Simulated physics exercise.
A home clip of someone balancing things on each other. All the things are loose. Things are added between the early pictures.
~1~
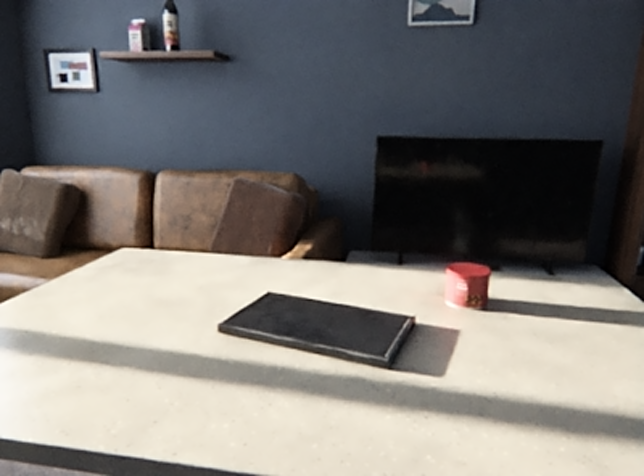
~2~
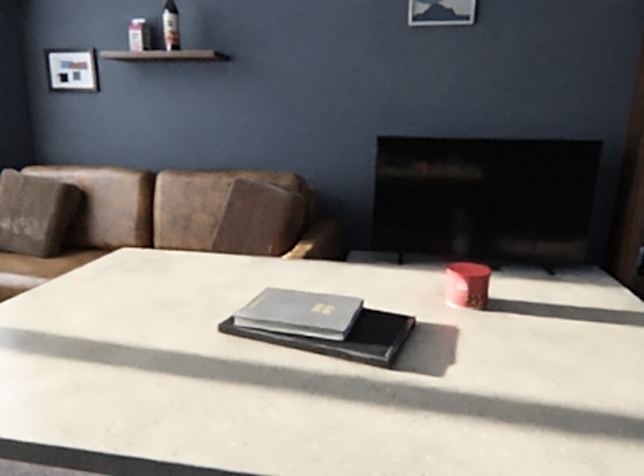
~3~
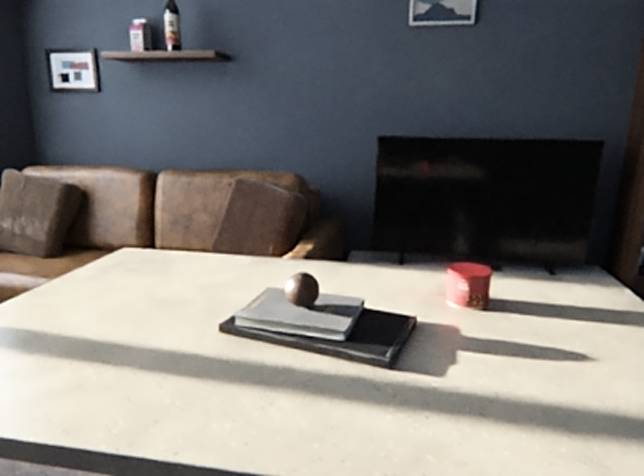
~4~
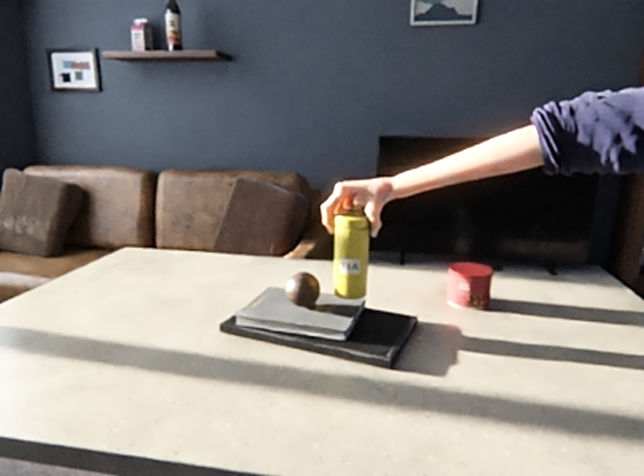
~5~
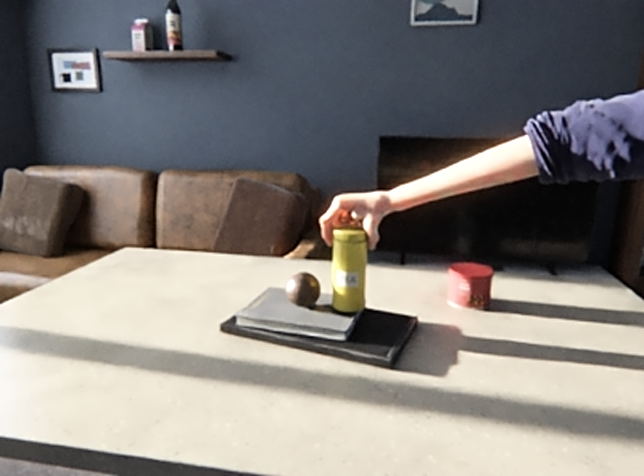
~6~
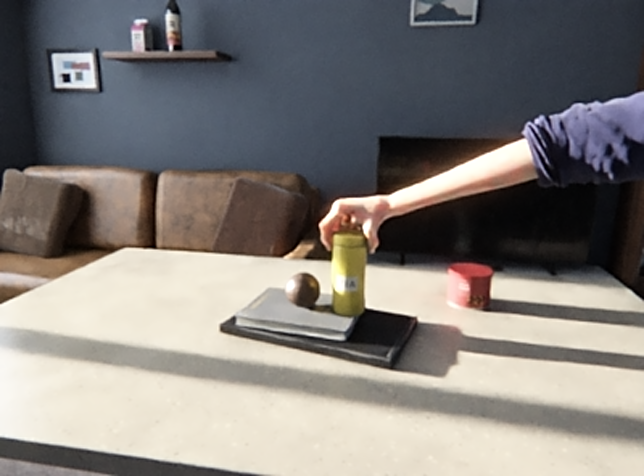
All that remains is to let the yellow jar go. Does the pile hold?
Here the pile holds.
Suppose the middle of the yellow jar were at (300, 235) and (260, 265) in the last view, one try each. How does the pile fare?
In the first case it comes apart; in the second case it stays up.
Then, 0.90 s after the last picture, nothing has stirred.
Then, 2.00 s after the last picture, yellow jar resting near (349, 273).
At rest, all 5 in place. Seen from the same camera at the end, yellow jar near (349, 273). The pile keeps its balance.
